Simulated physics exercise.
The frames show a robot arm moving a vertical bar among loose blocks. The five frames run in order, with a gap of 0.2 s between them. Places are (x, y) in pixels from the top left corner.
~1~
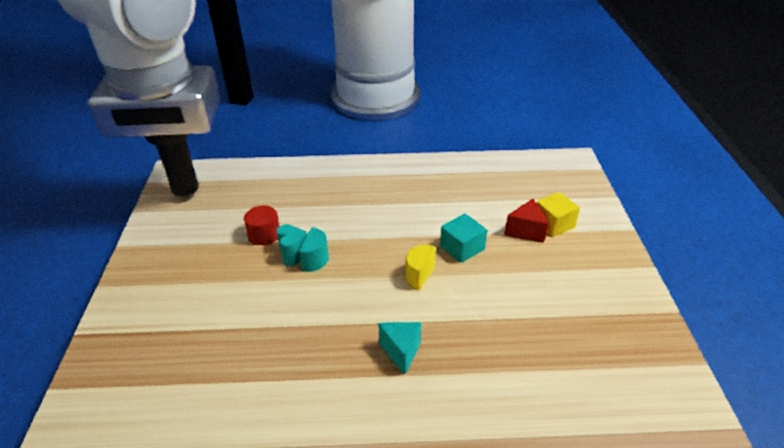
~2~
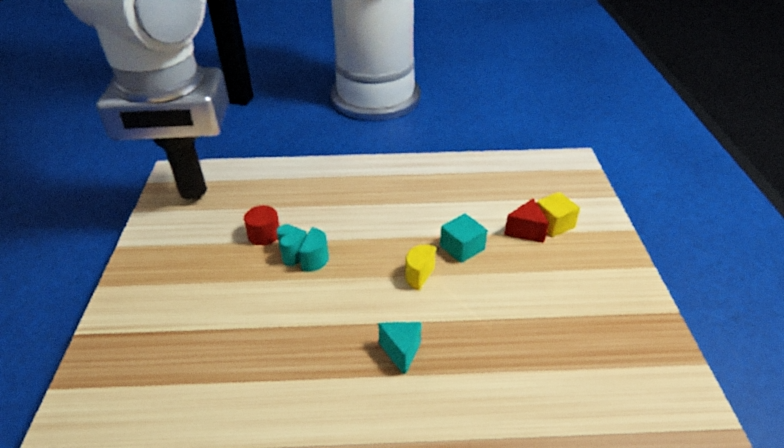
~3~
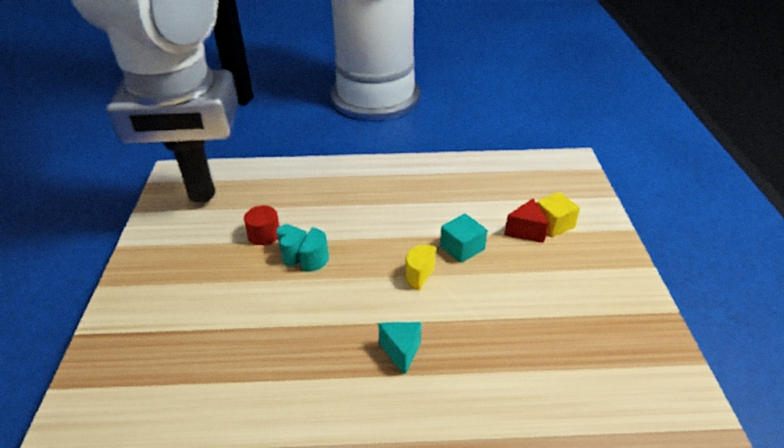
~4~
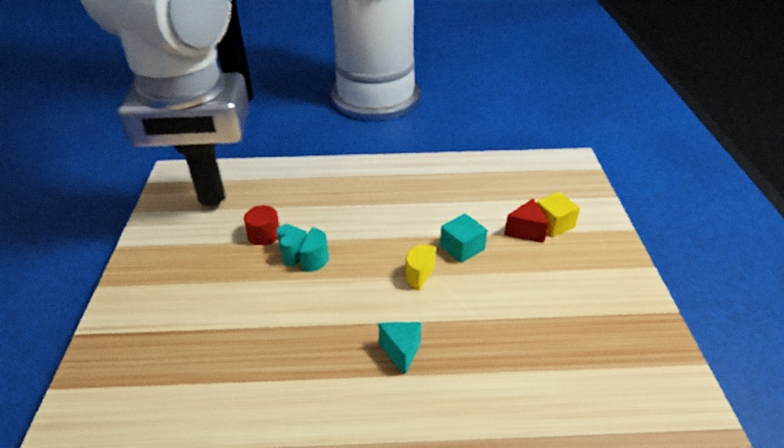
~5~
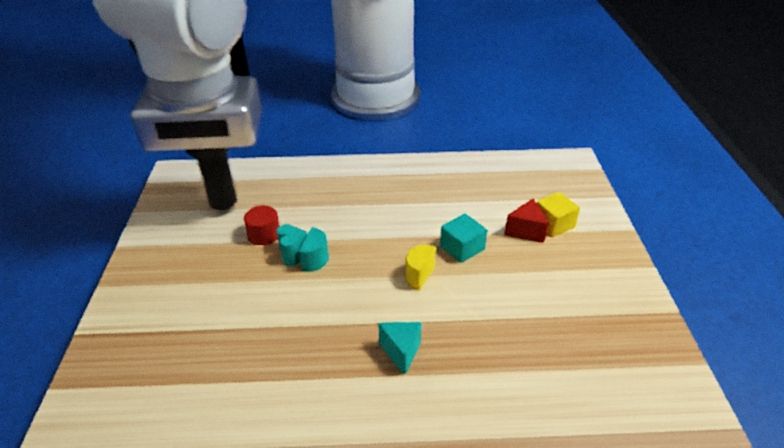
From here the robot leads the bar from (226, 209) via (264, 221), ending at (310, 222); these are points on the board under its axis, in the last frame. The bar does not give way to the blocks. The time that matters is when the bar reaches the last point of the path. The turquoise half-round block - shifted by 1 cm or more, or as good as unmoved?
Left where it is.
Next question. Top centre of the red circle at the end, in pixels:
I predict (272, 223).
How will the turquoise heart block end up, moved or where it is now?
At the moment the path ends, the turquoise heart block no longer stands where it did.
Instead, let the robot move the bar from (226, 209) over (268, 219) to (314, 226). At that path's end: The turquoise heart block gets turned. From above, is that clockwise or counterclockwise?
Looking down: Anticlockwise.
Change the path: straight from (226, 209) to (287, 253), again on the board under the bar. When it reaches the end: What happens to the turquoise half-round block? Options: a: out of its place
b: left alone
I choose a.
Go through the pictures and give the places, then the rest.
In the first picture, bar's lower end at (186, 189); red circle at (260, 215); turquoise heart block at (290, 233); turquoise half-round block at (314, 239).
In the second picture, bar at (193, 191); blocks still.
In the third picture, bar at (202, 194); blocks still.
In the fourth picture, bar at (212, 198); blocks still.
In the fifth picture, bar at (224, 202); red circle at (260, 215); turquoise heart block at (290, 233); turquoise half-round block at (314, 239).
The first path, step by step. One third of the way, bar at (249, 211); nothing pushed yet.
Two thirds of the way, bar at (278, 215); red circle at (272, 223); turquoise heart block at (293, 240), turned 20° anticlockwise.
At the end, bar at (309, 215); red circle at (272, 223); turquoise heart block at (292, 240), turned 25° anticlockwise; turquoise half-round block still.
